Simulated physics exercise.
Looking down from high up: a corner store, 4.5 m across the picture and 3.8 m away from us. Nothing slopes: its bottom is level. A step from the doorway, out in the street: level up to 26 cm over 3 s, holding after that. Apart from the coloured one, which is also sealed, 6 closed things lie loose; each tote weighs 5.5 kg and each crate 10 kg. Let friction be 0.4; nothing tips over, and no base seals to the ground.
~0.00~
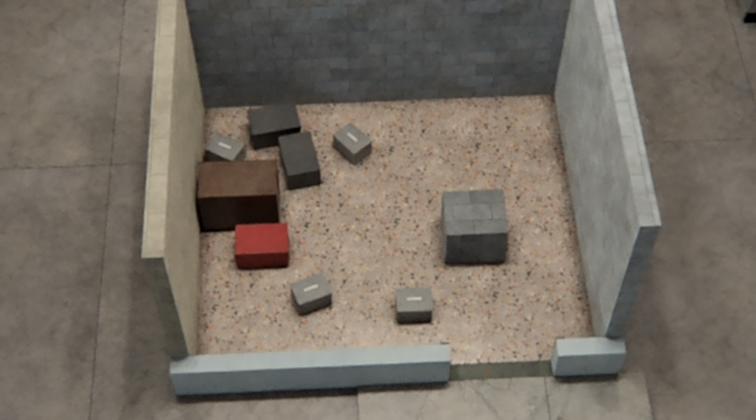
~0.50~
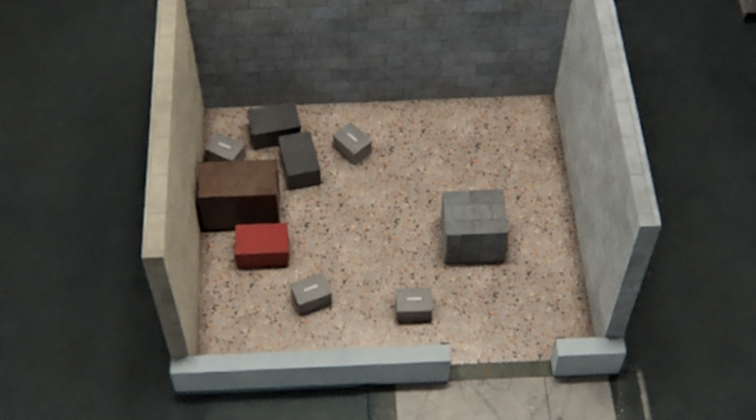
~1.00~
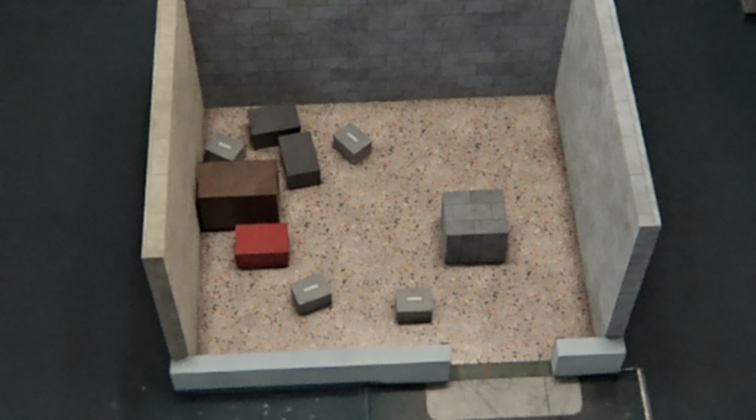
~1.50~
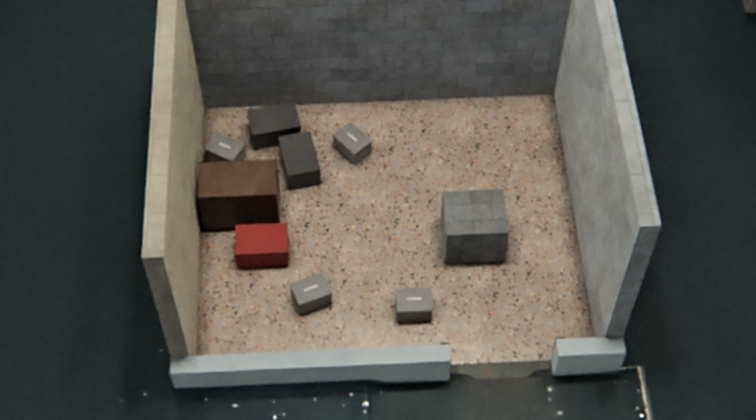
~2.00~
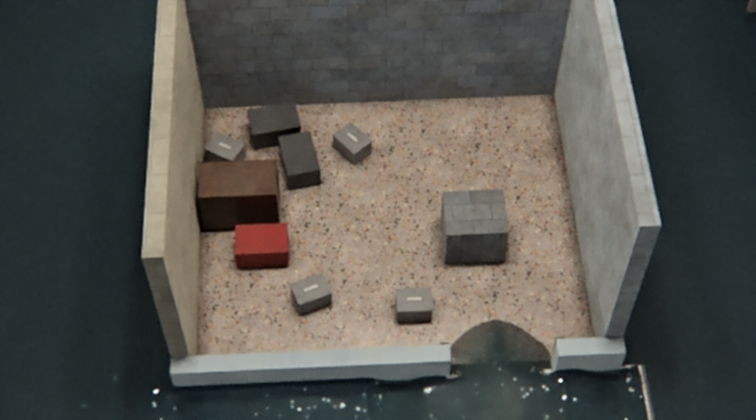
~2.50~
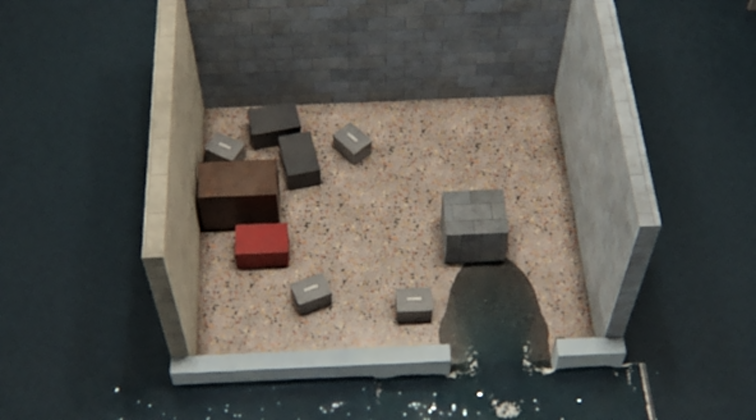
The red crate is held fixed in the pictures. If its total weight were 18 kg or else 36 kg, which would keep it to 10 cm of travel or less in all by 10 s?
It needs the heavy one.
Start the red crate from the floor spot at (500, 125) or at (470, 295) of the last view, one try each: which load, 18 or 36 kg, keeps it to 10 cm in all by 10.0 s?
Neither mass does it, then neither mass does it.
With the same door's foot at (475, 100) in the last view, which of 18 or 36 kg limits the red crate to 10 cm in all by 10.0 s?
Then neither load is enough.
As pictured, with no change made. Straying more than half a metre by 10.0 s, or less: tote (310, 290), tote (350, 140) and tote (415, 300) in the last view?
In order, the three come out beneath, above and above.
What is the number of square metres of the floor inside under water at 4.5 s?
Somewhere around 9.0 m2, roughly.
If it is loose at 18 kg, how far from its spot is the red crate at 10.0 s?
Roughly 50 cm.
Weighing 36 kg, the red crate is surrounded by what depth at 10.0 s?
About 9 cm.
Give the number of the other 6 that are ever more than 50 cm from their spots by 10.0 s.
All told, that gives 5.
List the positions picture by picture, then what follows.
The first frame shows the red crate at (261, 239) rests on the ground; 0.0 m2 under water; 0 of 7 have shifted.
The second frame shows the red crate at (261, 239), on the bottom; 0.0 m2 under water; 0 of 7 have shifted.
The third frame shows the red crate at (261, 239) rests on the ground; water covers 0.0 m2; 0 of 7 have shifted.
The fourth frame shows the red crate at (261, 239), on the bottom; 0.0 m2 under water; 0 of 7 have shifted.
The fifth frame shows the red crate at (261, 239), on the bottom; water covers 0.4 m2; 0 of 7 have shifted.
The sixth frame shows the red crate at (261, 239) rests on the ground; 1.3 m2 under water; 0 of 7 have shifted.
After 3.5 s the red crate would be 0 cm from its start with 18 kg and 0 cm from its start with 36 kg; 0 cm of water round it then.
After 4.5 s the red crate would be 0 cm from its start with 18 kg and 0 cm from its start with 36 kg; 1 cm of water round it then.
After 7.0 s the red crate would be 2 cm from its start with 18 kg and 0 cm from its start with 36 kg; 5 cm of water round it then.
After 10.0 s the red crate would be 53 cm from its start with 18 kg and 1 cm from its start with 36 kg; 9 cm of water round it then.
